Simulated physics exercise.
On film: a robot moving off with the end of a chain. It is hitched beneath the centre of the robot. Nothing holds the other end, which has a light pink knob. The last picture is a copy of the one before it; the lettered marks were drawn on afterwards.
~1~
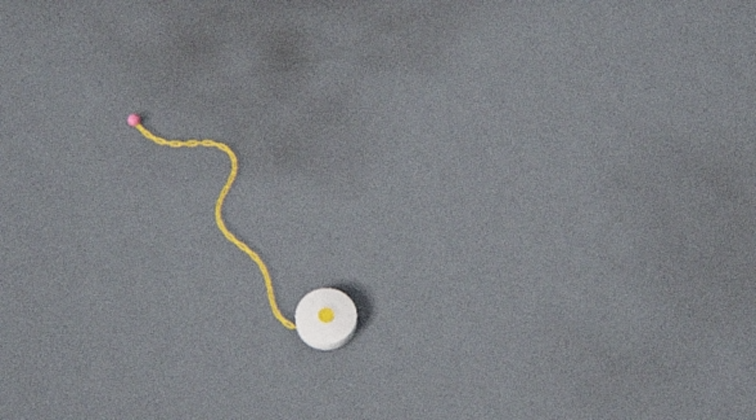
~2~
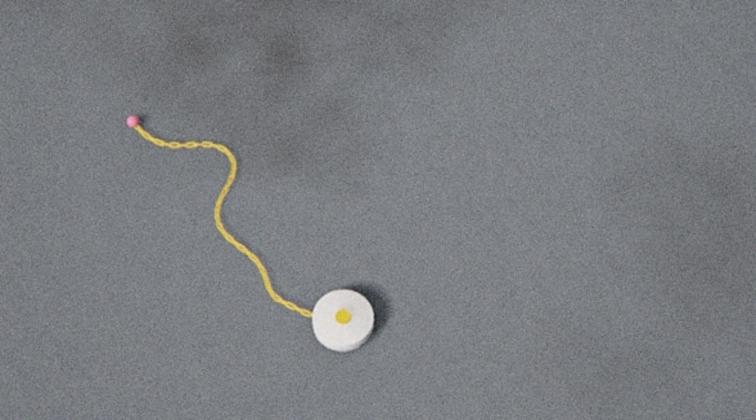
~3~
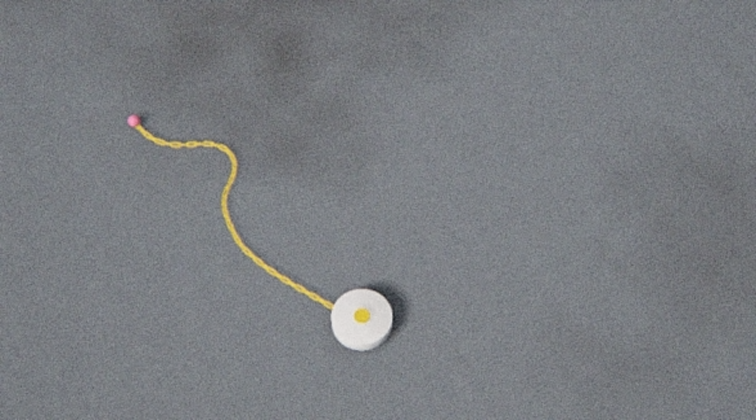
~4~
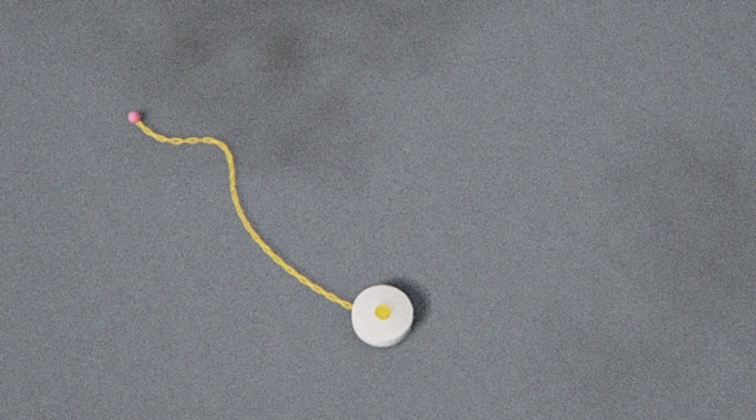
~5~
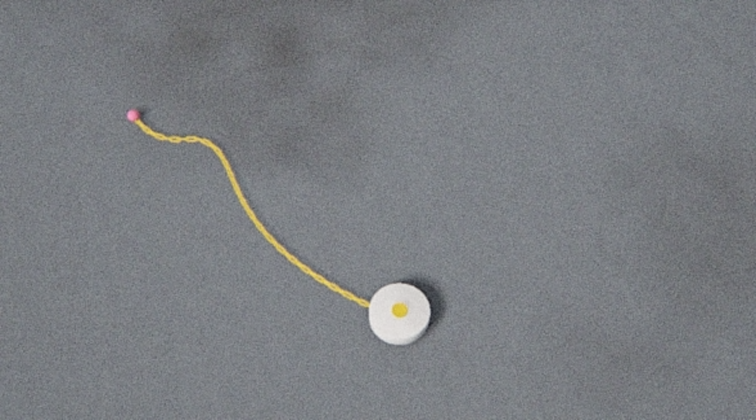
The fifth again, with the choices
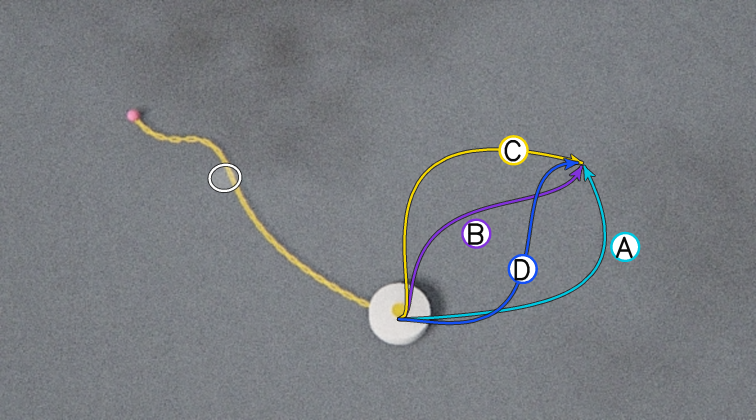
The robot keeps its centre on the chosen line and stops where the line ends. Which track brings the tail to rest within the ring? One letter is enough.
Route D.
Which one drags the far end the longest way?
That is A.
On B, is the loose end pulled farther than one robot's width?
Yes.
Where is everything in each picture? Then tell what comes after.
Robot (326, 320); free end (134, 120), in the first picture.
Robot (343, 321); free end (133, 121), in the second picture.
Robot (362, 320); free end (134, 121), in the third picture.
Robot (382, 317); free end (134, 117), in the fourth picture.
Robot (399, 315); free end (133, 116), in the fifth picture.
On the marked copy, A from (399, 319) via (565, 294) to (584, 167); B from (399, 319) via (468, 214) to (581, 167); C from (399, 319) via (425, 173) to (582, 163); D from (399, 319) via (523, 269) to (578, 163); the ring at (225, 178).
Taking D. A third of the way, robot (510, 294), middle of the chain (324, 244), free end (180, 147).
Two thirds of the way, robot (536, 198), middle of the chain (352, 236), free end (195, 158).
When it is over, robot (584, 158), middle of the chain (403, 200), free end (225, 177); the free end is on the ring.
As for the rest, A leaves the free end at (254, 193); B leaves the free end at (221, 156); C leaves the free end at (218, 144).
